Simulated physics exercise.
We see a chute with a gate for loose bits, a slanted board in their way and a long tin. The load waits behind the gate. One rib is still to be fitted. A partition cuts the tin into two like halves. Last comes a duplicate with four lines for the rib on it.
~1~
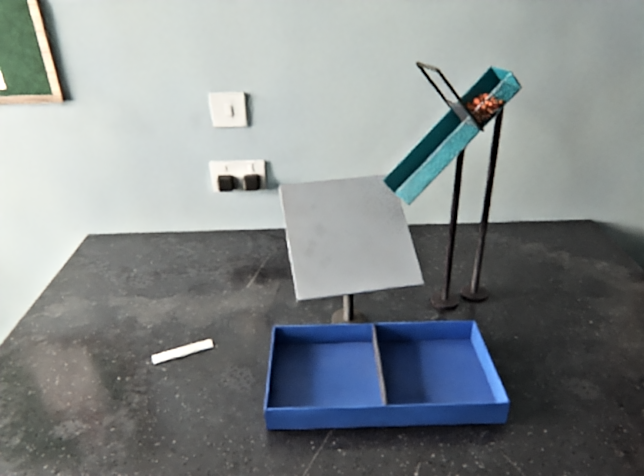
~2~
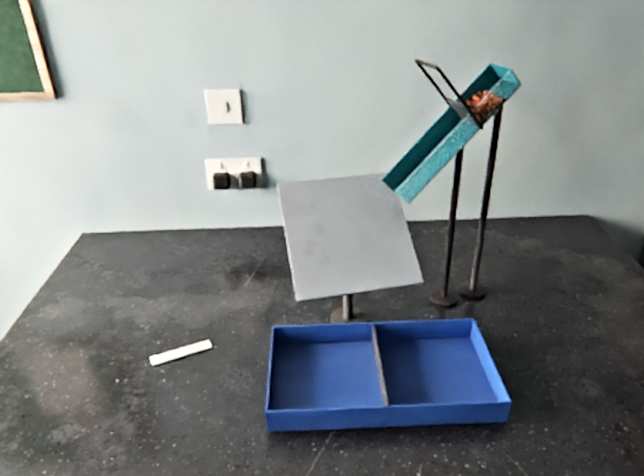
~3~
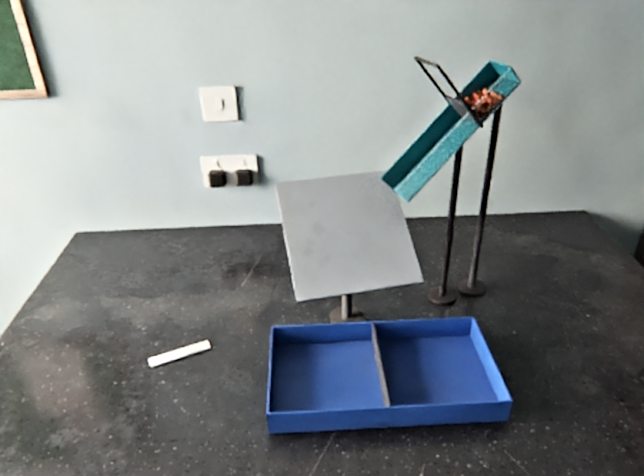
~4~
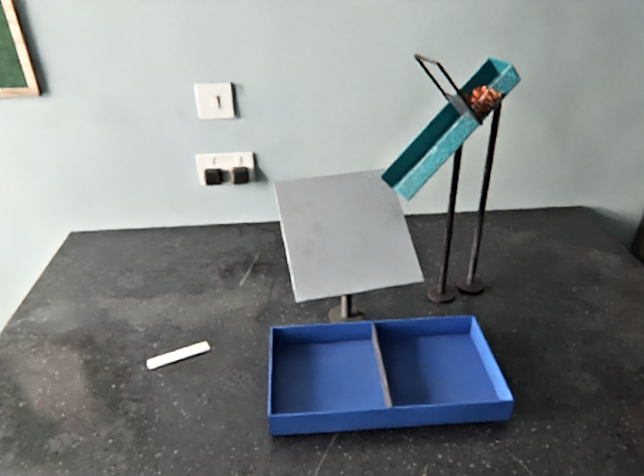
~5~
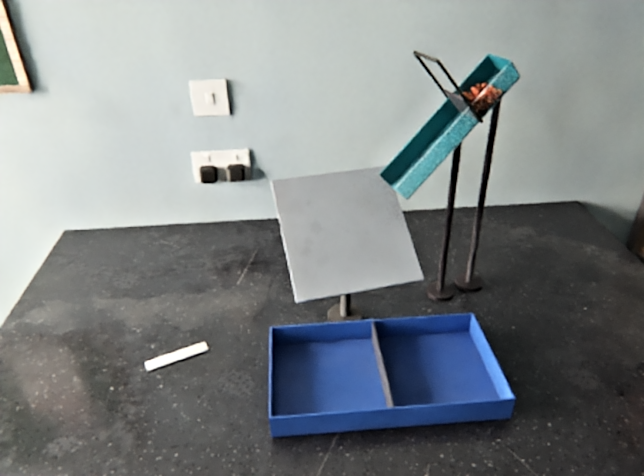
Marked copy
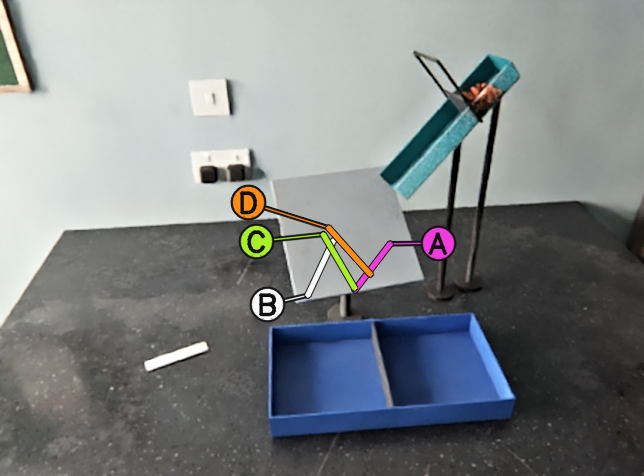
View drifting slightly as reddish pellets sit still behind a teal chute's gate, above a tilted grey board and divided blue tin.
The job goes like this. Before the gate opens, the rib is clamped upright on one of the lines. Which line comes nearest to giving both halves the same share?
I would pick line C.
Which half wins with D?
Right.
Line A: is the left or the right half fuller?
Left.
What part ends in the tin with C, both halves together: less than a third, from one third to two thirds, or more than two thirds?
More than two thirds.
On the marked copy, line A from (390, 243) to (354, 290); line B from (333, 240) to (307, 295); line C from (323, 234) to (354, 287); line D from (328, 227) to (370, 274).
With A, of what is caught, the whole lot in the left half, none at all in the right.
With B, of what is caught, all but a few in the left half, a small share in the right.
With C, of what is caught, close to half in the left half, close to half in the right.
With D, of what is caught, a small share in the left half, all but a few in the right.
